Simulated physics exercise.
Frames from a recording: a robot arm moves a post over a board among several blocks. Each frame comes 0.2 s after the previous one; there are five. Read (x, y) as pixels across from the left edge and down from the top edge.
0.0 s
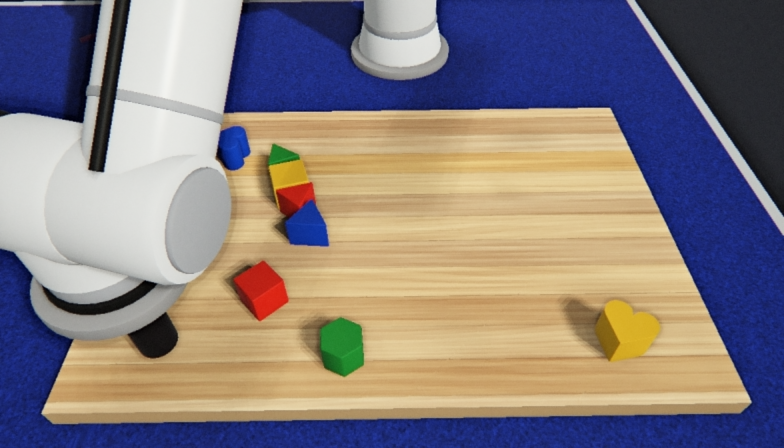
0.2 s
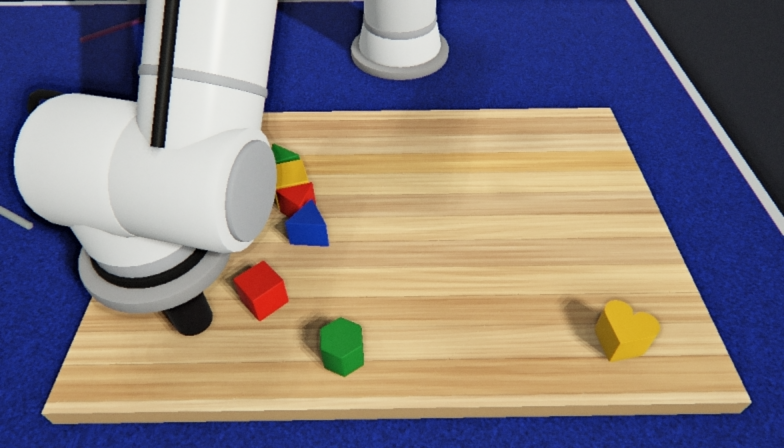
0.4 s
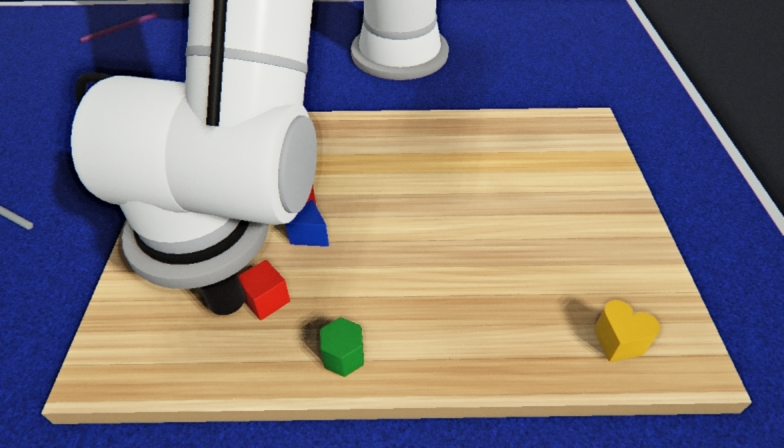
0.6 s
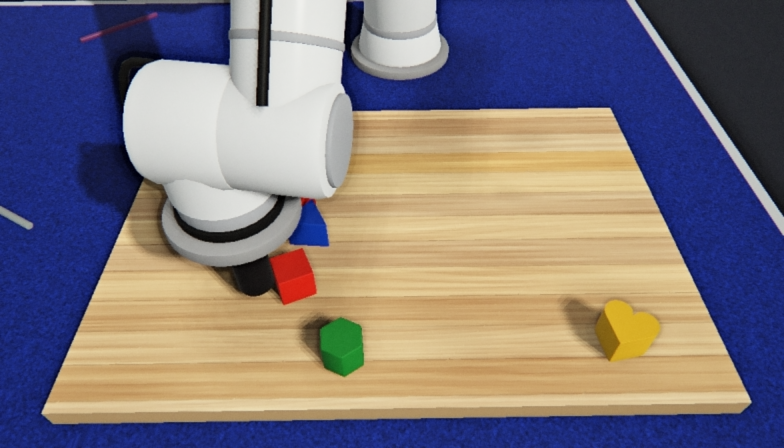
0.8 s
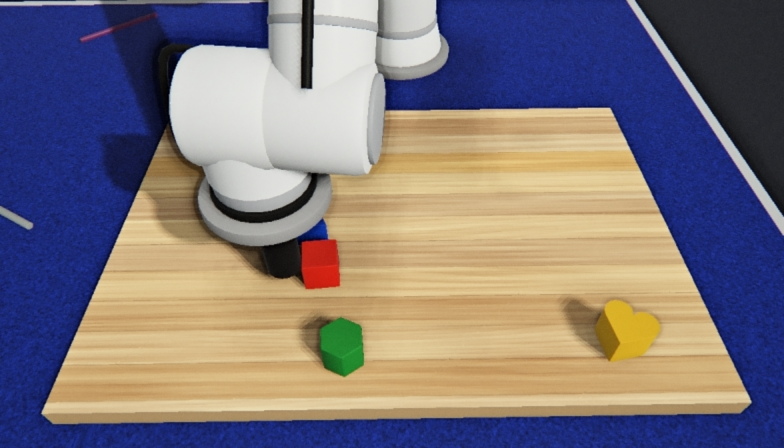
A light wooden board lies on a blue surface, seen from above at a fixed angle. Small green, yellow, red and blue blocks cluster at upper left, with a red cube and green hexagonal block below and a yellow heart at right. A white robot arm moves its black post rightward and up the board, pushing the red cube the same way while its bulk covers the cluster.
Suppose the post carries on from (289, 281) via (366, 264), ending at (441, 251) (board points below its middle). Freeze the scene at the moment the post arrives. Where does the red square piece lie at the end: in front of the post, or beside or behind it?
Ahead to the end.
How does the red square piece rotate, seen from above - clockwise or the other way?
Its rotation is counterclockwise.
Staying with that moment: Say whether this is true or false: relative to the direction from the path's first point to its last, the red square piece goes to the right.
The statement is false.
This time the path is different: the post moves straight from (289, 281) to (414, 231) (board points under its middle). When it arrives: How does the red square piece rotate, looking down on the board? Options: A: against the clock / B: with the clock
My answer is option B.
What follows on the original path. One third of the way, post (339, 253); red square piece (371, 239).
Two thirds of the way, post (392, 243); red square piece (422, 225), turned 30° anticlockwise.
At the end, post (443, 235); blue three-sided block in place; red square piece (467, 212), turned 50° anticlockwise.
